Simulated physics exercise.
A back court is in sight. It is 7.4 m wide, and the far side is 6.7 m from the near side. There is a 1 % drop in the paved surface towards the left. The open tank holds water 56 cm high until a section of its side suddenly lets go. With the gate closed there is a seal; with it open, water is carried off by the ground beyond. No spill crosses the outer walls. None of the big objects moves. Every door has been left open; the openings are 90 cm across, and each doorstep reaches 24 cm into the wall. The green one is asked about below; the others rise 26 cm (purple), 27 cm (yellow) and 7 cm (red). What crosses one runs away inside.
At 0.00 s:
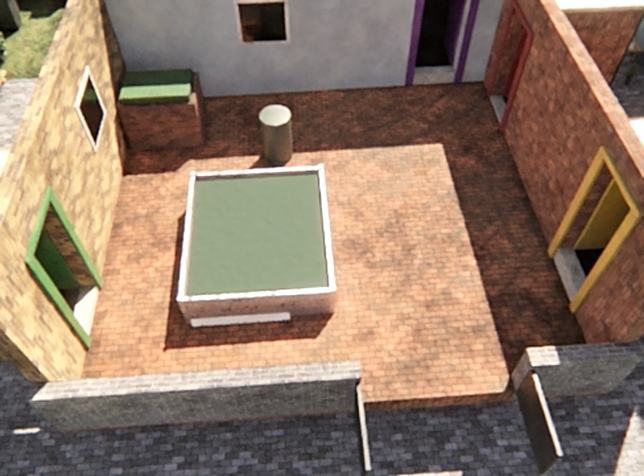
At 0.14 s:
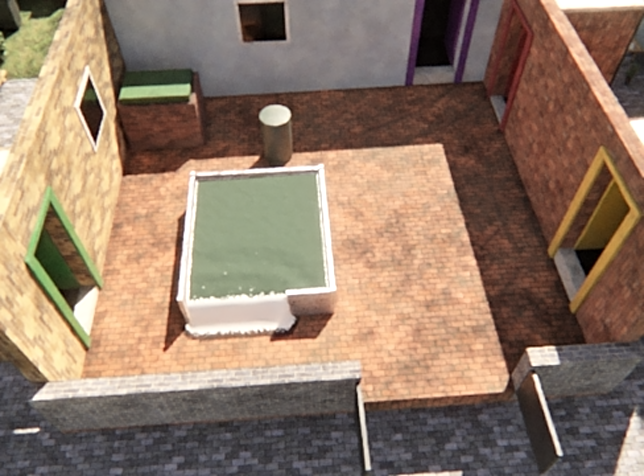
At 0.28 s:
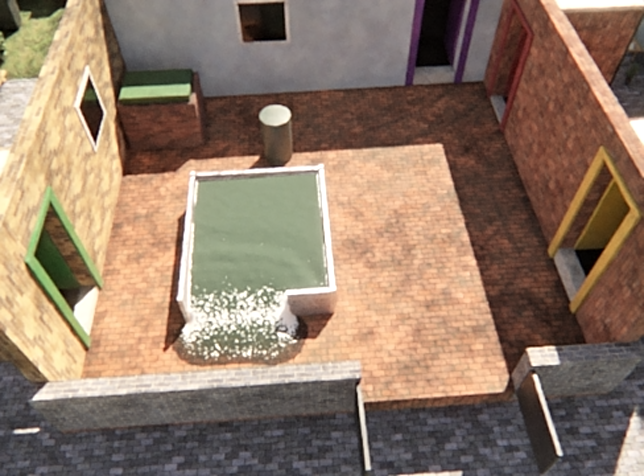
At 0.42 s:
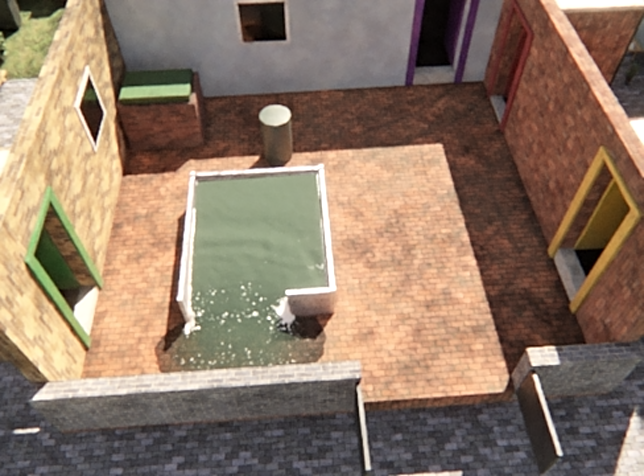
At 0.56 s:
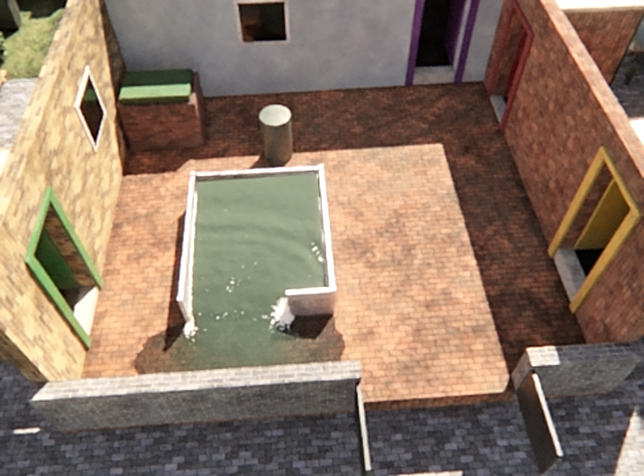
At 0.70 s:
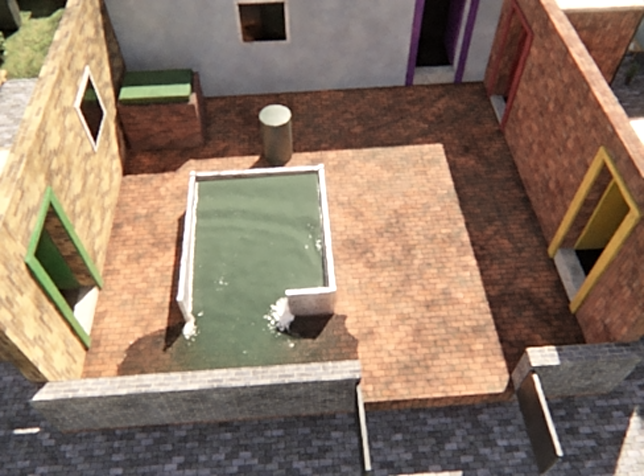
Green water pouring from a gap in the front of a walled tank, foaming and spreading across a brick-paved courtyard.
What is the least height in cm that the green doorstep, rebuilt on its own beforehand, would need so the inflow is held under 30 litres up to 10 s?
Around 13.5 cm would be enough.
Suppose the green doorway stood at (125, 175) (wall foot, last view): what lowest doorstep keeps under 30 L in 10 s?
Around 14.5 cm would do it.
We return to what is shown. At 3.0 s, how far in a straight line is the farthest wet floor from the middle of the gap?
Reach: Approx. 5.2 m.
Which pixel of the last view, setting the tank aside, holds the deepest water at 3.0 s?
Near pixel (76, 406).
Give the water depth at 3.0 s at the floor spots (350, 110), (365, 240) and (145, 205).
Ordered as asked: 0, 1, 4 cm.
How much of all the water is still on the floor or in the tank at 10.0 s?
I'd say near 92 per cent is still there.
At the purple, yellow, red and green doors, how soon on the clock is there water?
So purple sees it at 6.5 s, yellow at 3.0 s, red at 5.0 s and green at 1.6 s.
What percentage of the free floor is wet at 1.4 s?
Approximately 10 % of it.
After 1.4 s water covers 10 % of the floor, deepest (44 cm) near (219, 384); it has not reached the green door.
After 3.0 s water covers 40 % of the floor, deepest (40 cm) near (76, 406); 19 cm at the green door, 5 litres in over its 14 cm doorstep.
After 10.0 s water covers 95 % of the floor, deepest (12 cm) near (124, 168); 8 cm at the green door, 26 litres in over its 14 cm doorstep.
At the green door as built, the water arrived by 1.7 s and peaked near 19 cm at 2.8 s.
Run again over the same 10 s with other heights there, 44 litres in over 12 cm, 13 litres over 16.5 cm. The limit of 30 litres is kept from about 13.5 cm up.
